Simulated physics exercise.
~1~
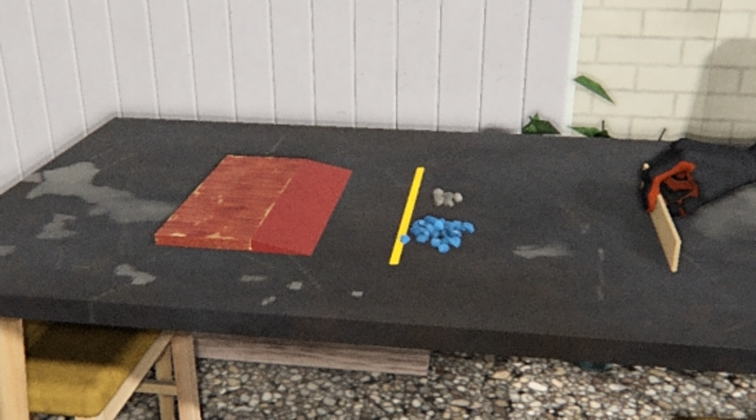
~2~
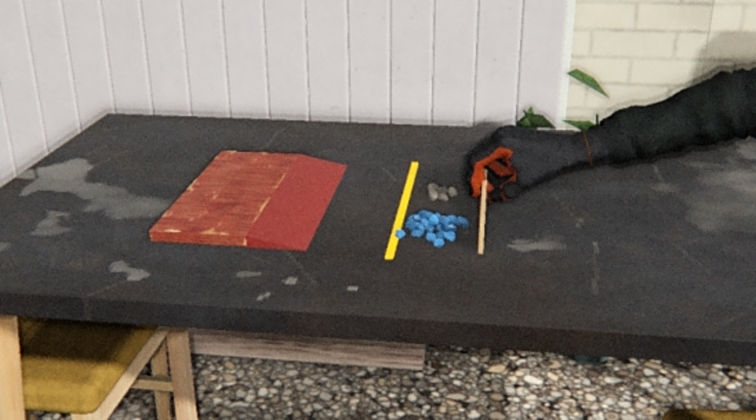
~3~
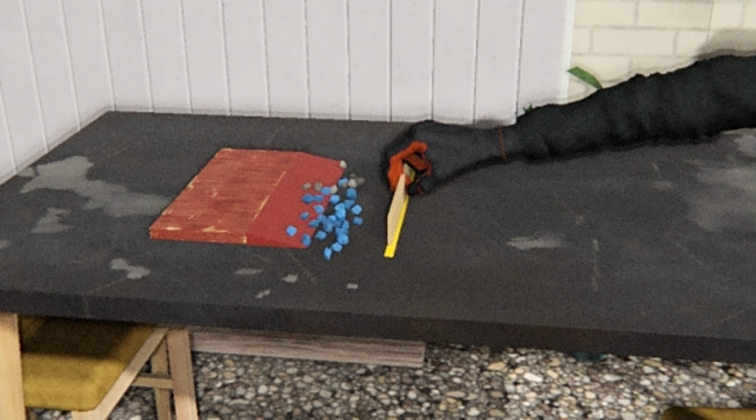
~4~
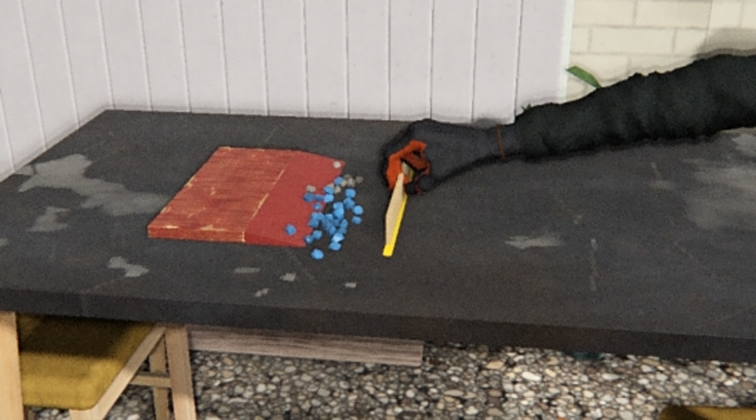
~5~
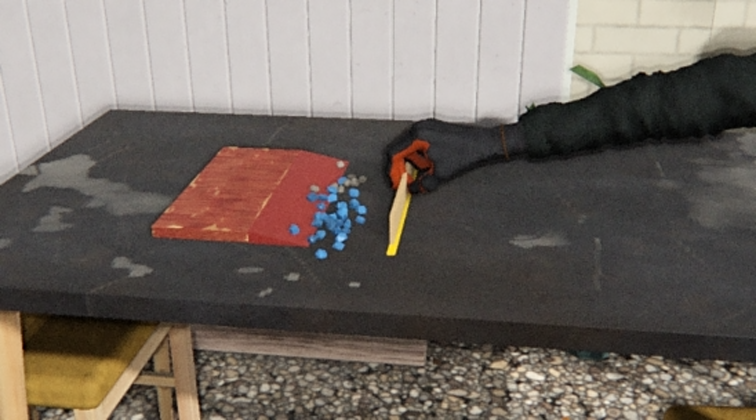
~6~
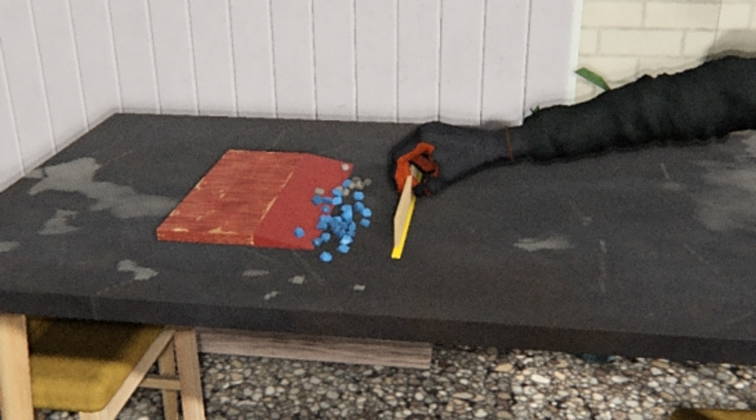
Gloved hand sweeping a card left to a yellow strip, sending blue and grey pieces sliding to rest around a red ramp's near edge.
